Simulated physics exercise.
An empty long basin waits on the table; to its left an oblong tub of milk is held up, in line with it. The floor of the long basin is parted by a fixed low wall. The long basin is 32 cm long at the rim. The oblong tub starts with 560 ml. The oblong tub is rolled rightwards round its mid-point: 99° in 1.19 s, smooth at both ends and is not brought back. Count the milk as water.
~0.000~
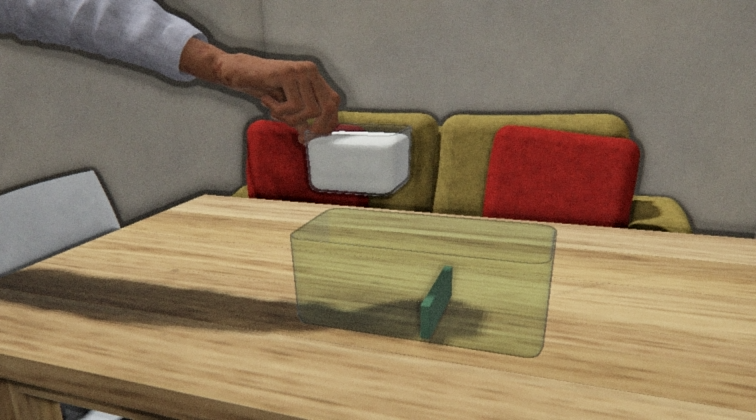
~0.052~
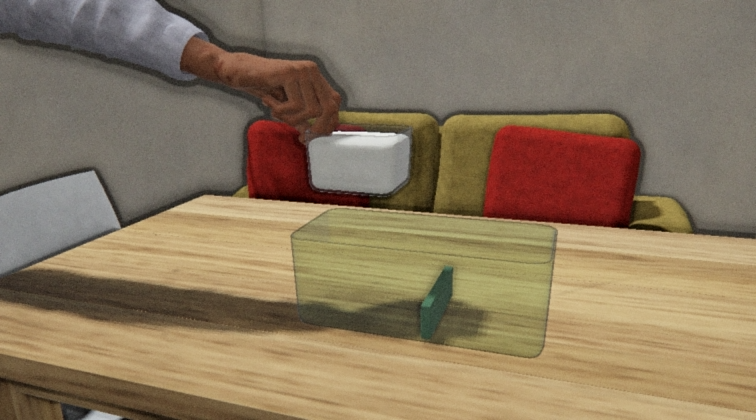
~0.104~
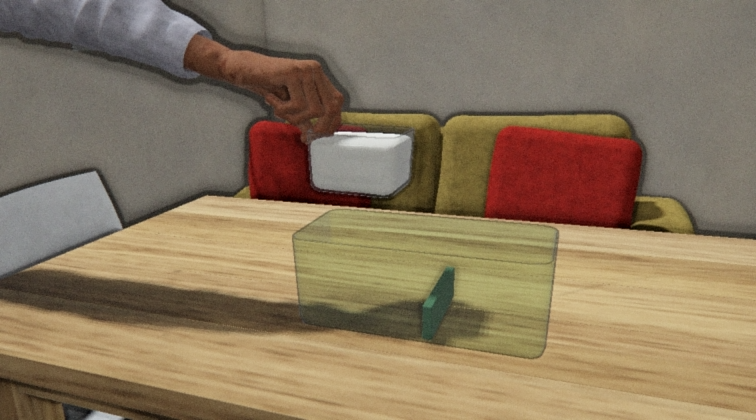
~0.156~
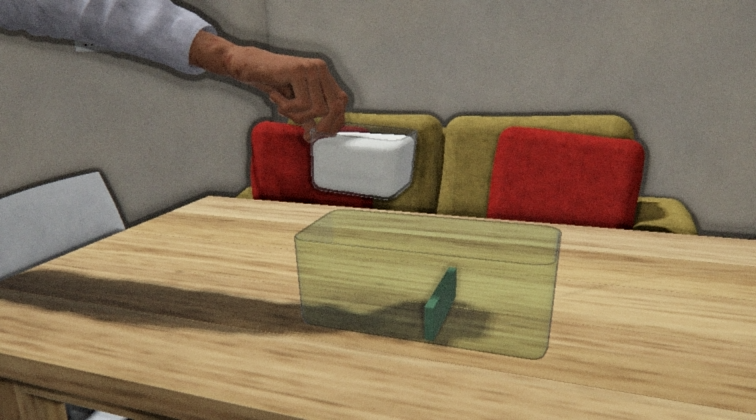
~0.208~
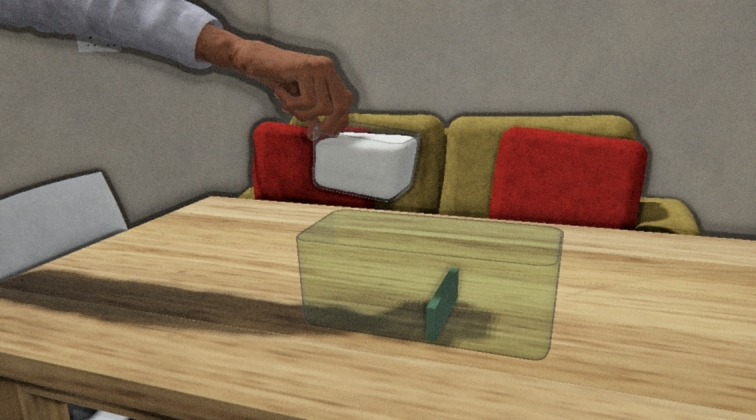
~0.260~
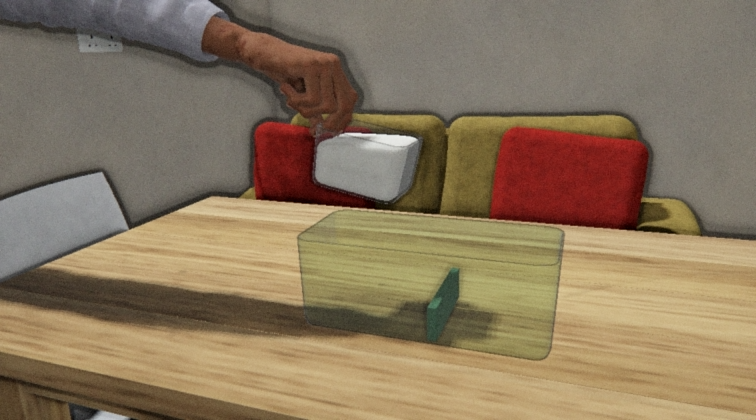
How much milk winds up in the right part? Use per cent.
About 71 per cent.
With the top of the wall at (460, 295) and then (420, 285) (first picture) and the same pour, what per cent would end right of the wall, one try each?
First 50, then 85 per cent.
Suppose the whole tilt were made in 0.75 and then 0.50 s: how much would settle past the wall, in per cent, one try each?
In turn about 70 and 60 per cent.
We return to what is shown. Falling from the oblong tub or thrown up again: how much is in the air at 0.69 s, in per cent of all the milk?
Some 24 per cent.
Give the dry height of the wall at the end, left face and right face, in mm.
Left about 38 mm, right about 22 mm.
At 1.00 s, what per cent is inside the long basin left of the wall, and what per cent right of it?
Left about 10, right about 70.
By 0.69 s the tilt is 62° and 59 per cent is still to pour, 1 is left of the wall and 16 right of it.
By 1.00 s the tilt is 93° and 14 per cent is still to pour, 11 is left of the wall and 70 right of it.
By 1.33 s the tilt is 99° and 2 per cent is still to pour, 27 is left of the wall and 71 right of it.
By 1.69 s the tilt is 99° and 0 per cent is still to pour, 29 is left of the wall and 71 right of it.
At rest 29 per cent lies left of the wall, 71 right of it and 0 outside.
